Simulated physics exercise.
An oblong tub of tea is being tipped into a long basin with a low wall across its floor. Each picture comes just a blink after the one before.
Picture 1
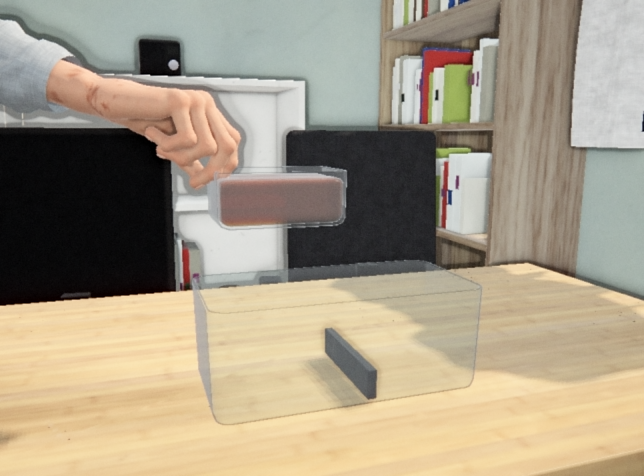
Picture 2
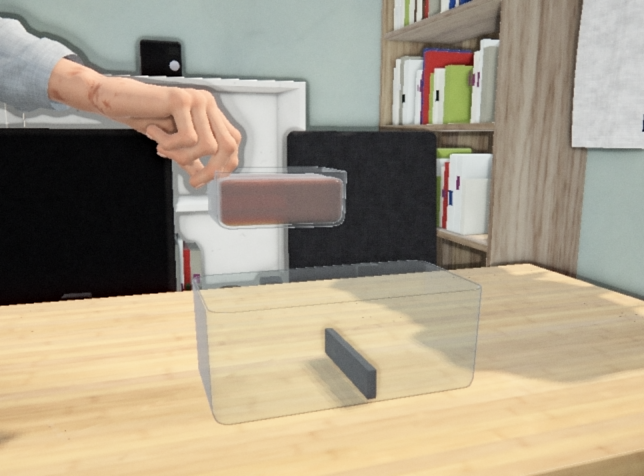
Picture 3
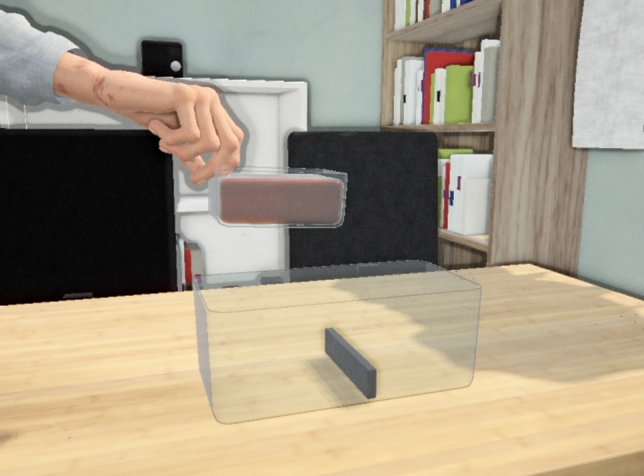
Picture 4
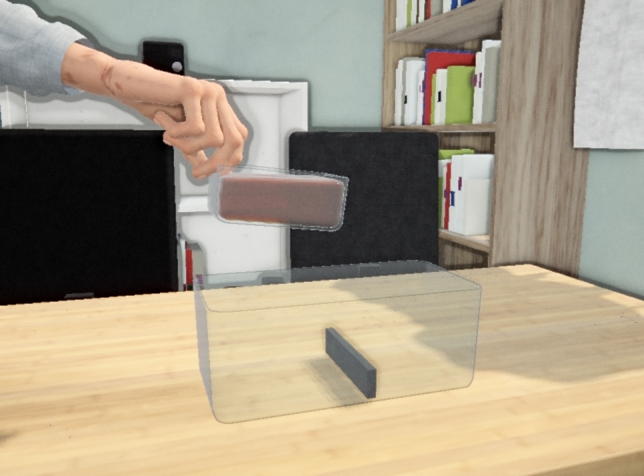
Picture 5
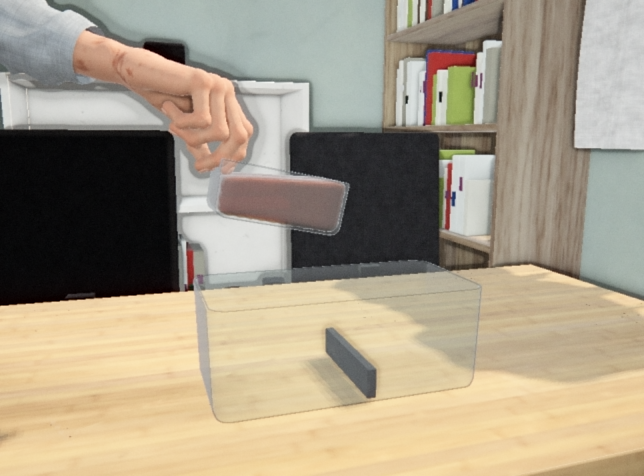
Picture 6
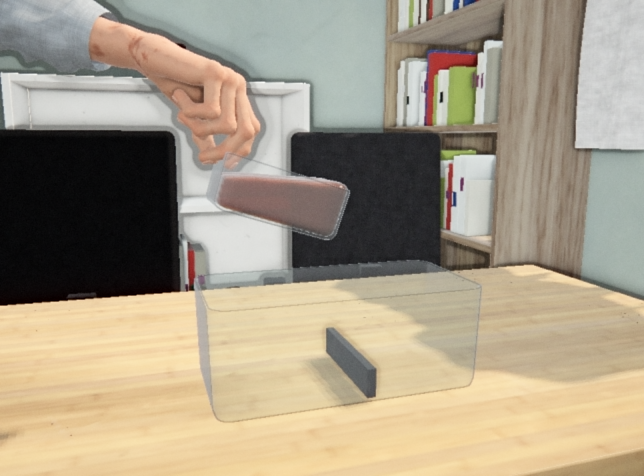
A hand in a grey sleeve reaches in from the upper left over a pale wooden desk, seen from slightly above, with dark screens and a bookshelf behind. Beside its fingers, a clear oblong tub of reddish-brown tea hangs above a long, empty transparent basin with a low dark wall across its floor. The tub stays nearly level, then slowly tilts down at its right end as the hand shifts slightly right, while the camera barely moves.
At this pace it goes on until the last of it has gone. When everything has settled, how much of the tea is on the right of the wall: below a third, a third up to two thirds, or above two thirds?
The right side ends up with above two thirds of it.
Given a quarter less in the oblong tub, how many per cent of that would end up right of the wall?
Result: Around 70 per cent.
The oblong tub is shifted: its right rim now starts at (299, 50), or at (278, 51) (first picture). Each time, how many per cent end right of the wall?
Near 65 % and 55 %.
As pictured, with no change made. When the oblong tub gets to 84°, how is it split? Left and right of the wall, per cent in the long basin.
0 per cent left, 45 per cent right.
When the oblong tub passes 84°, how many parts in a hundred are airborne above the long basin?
It comes to around 35 per cent.
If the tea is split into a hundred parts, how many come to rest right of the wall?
About 75 per cent.
A moment on, the tilt is 84° and 19 per cent is still to pour, 1 is left of the wall and 47 right of it.
Next, the tilt is 116° and 2 per cent is still to pour, 21 is left of the wall and 75 right of it.
Then the tilt is 118° and 0 per cent is still to pour, 25 is left of the wall and 75 right of it.
Later the tilt is 118° and 0 per cent is still to pour, 25 is left of the wall and 75 right of it.
In the end 25 per cent lies left of the wall, 75 right of it and 1 outside.
